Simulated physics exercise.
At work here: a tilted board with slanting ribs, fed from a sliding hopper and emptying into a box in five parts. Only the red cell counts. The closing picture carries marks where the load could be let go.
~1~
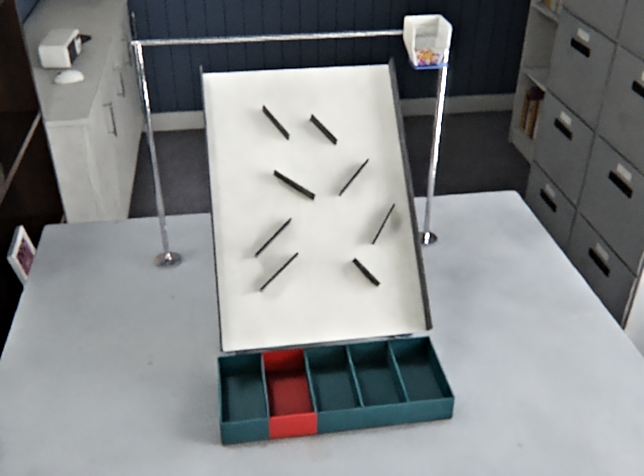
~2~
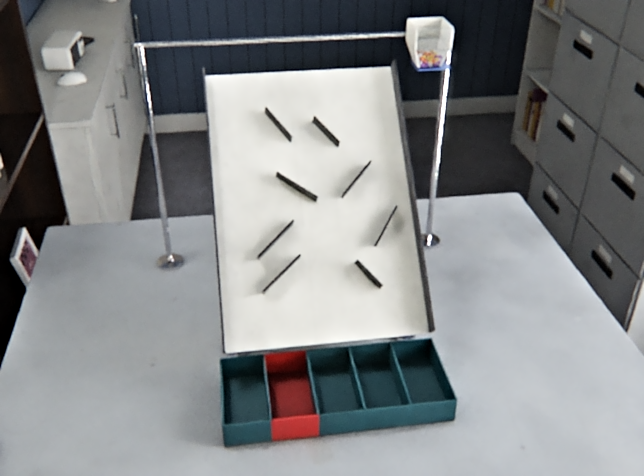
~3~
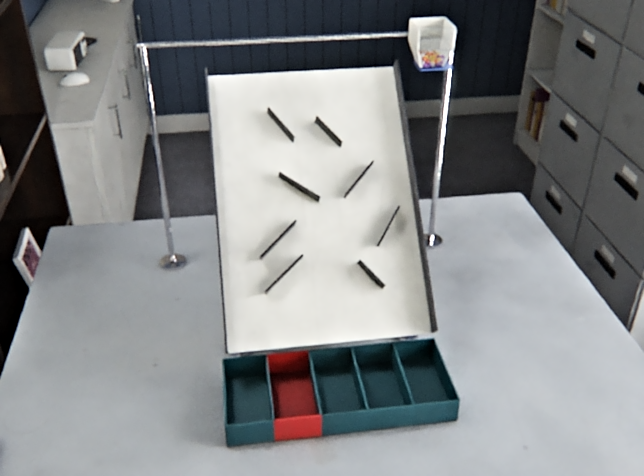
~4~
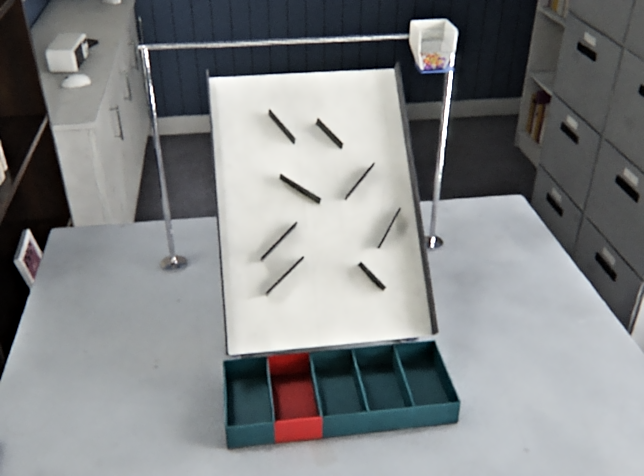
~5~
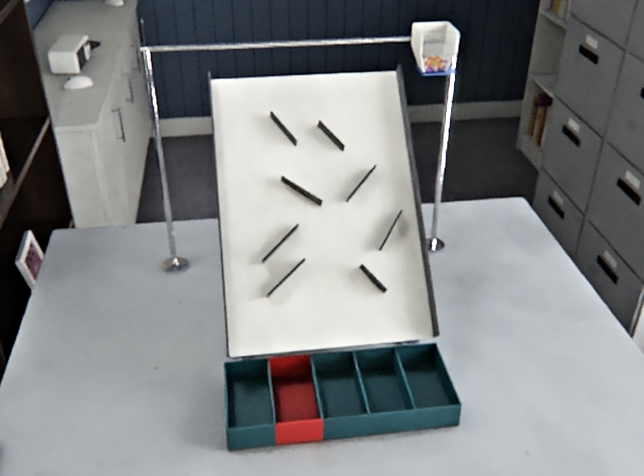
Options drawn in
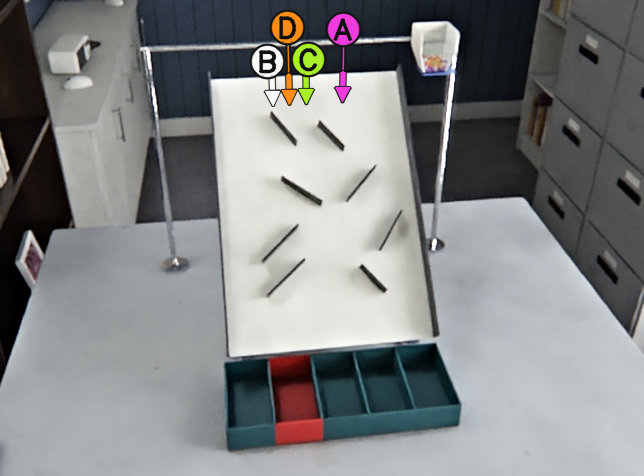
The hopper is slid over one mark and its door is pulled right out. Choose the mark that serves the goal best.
It is A.
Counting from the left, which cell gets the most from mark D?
It is the fifth one.
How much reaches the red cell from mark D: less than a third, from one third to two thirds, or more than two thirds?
Mark D gives less than a third.
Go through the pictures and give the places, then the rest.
The first frame shows hopper near (424, 54), round plastic beads, door shut.
The second frame shows ribs (266, 107) to (292, 137), (314, 116) to (340, 142), (277, 172) to (318, 197).
The third frame shows ribs (346, 194) to (374, 160), (261, 257) to (296, 220), (380, 243) to (399, 206).
The fourth frame shows ribs (266, 293) to (304, 256), (360, 262) to (386, 288).
The fifth frame shows red cell near (299, 431), number 2 of 5 from the left.
On the marked copy, mark A meets the board at (342, 96); mark B meets the board at (272, 100); mark C meets the board at (306, 98); mark D meets the board at (289, 99).
With A, close to a third in the red cell, close to half in other cells, a small share outside the box.
With B, a small share in the red cell, the bulk in other cells, a small share outside the box.
With C, a small share in the red cell, the bulk in other cells, a small share outside the box.
With D, only a few in the red cell, the bulk in other cells, a small share outside the box.
